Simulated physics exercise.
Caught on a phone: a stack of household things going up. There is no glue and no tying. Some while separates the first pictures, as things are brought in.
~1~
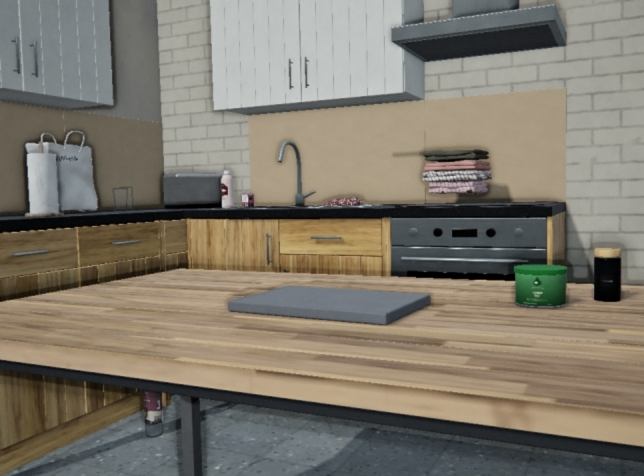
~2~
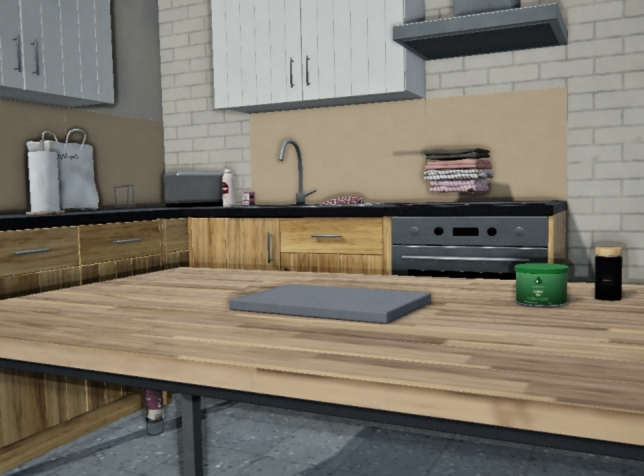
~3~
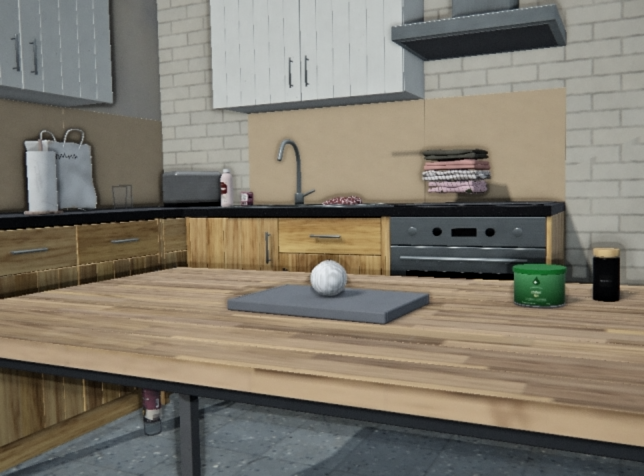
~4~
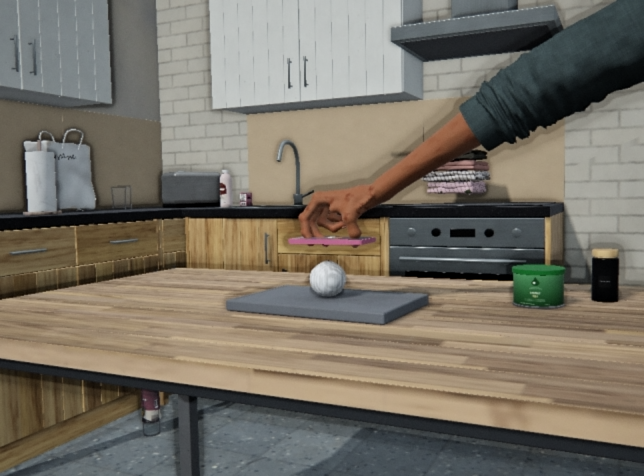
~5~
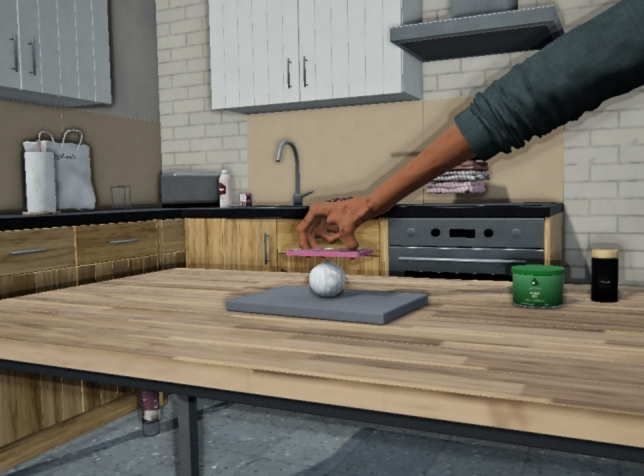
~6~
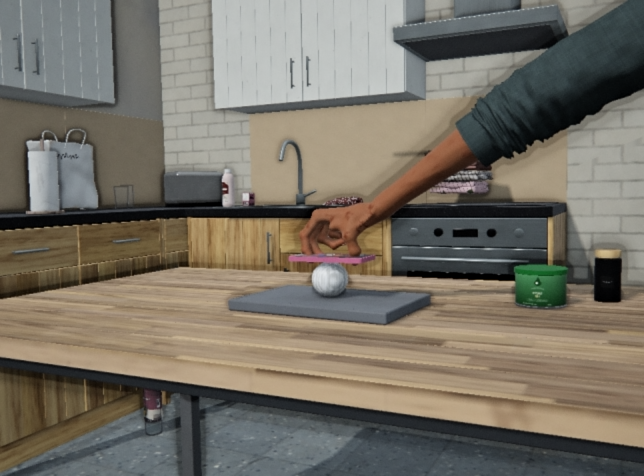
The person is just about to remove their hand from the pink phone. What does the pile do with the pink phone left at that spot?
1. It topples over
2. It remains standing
It topples over.
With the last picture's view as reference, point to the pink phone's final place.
About (361, 270).
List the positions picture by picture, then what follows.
The last thing is not in view yet; grey tray (330, 303), in the first frame.
The last thing is not in view yet, in the second frame.
The last thing is not in view yet; grey tray (329, 302), in the third frame.
Still above its spot; pink phone (332, 240); white onion (328, 279), in the fourth frame.
Still above its spot; pink phone (329, 252); grey tray (328, 302), in the fifth frame.
In place under the hand; pink phone (332, 258); white onion (330, 278), in the sixth frame.
Then, 0.50 s on from there, pink phone turned 26° from how it was put near (345, 261).
Then, 0.60 s on from there, pink phone turned 40° from how it was put near (353, 265); white onion shifted a little.
In the end, toppled in the pile, pink phone; the other 4 unmoved. At the end, from the last picture's camera, pink phone near (361, 270). The pile gives way.
